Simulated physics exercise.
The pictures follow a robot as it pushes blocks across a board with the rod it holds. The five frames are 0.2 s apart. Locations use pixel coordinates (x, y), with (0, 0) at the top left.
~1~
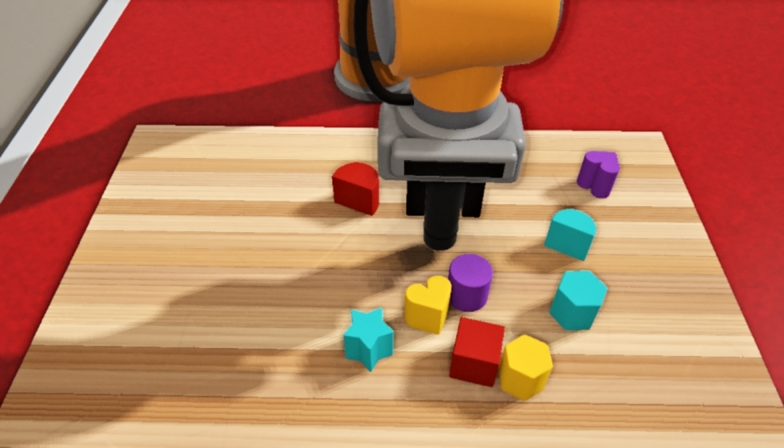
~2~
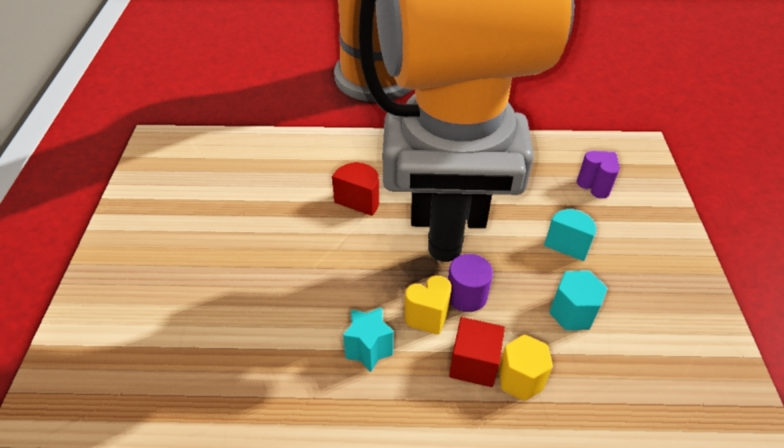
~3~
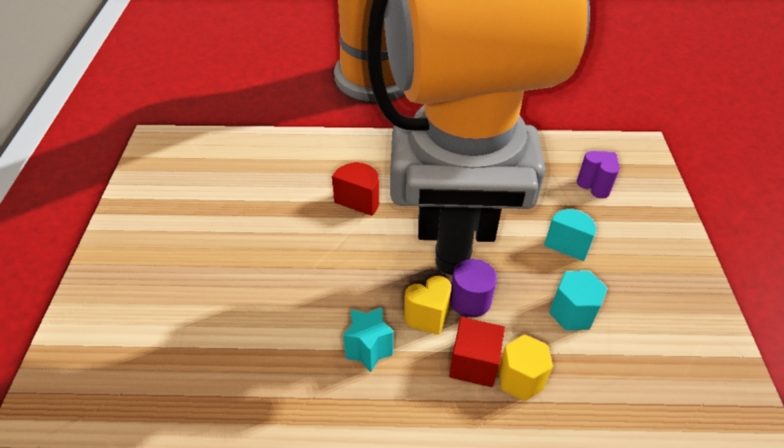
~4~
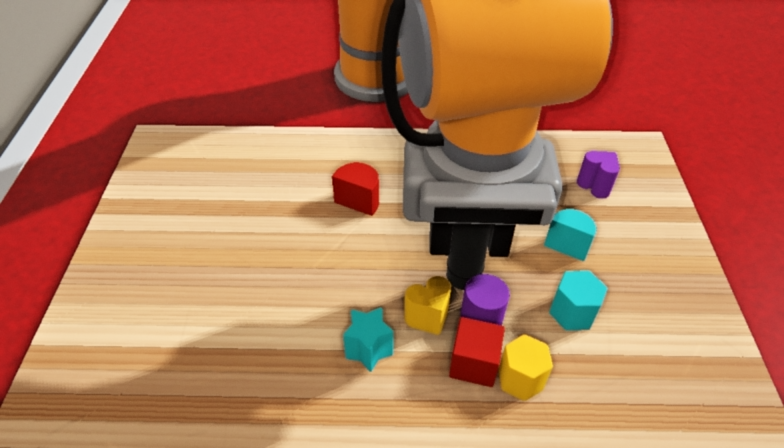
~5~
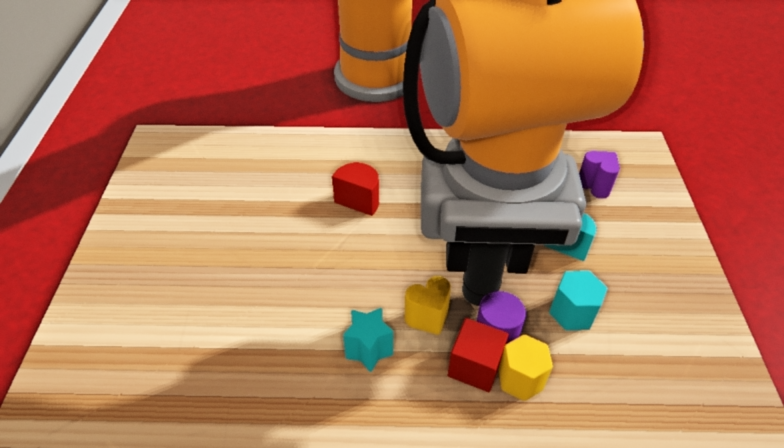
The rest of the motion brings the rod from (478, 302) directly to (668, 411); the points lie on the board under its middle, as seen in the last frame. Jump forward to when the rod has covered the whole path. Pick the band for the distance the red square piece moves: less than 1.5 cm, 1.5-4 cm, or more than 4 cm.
My estimate: Under 1.5 cm.
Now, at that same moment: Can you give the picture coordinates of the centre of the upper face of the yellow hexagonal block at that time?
The spot you're after is about (538, 399) in the image.
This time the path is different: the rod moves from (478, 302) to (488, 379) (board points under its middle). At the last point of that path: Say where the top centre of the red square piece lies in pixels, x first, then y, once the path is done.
The middle of its upper face will lie at (473, 401).
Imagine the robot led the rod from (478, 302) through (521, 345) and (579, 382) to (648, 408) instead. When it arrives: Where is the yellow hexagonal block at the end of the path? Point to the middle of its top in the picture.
Located at (553, 427).
On the path given first. One third of the way, rod (539, 327); red square piece (481, 352), turned 30° clockwise; purple circular block (536, 347); yellow hexagonal block (540, 391), turned 35° anticlockwise.
Two thirds of the way, rod (603, 364); red square piece (481, 352), turned 30° clockwise; purple circular block (546, 355); yellow hexagonal block (538, 399), turned 45° anticlockwise.
At the end, rod (674, 402); red square piece (481, 352), turned 30° clockwise; purple circular block (546, 355); yellow hexagonal block (538, 399), turned 45° anticlockwise; turquoise hexagonal block unmoved.
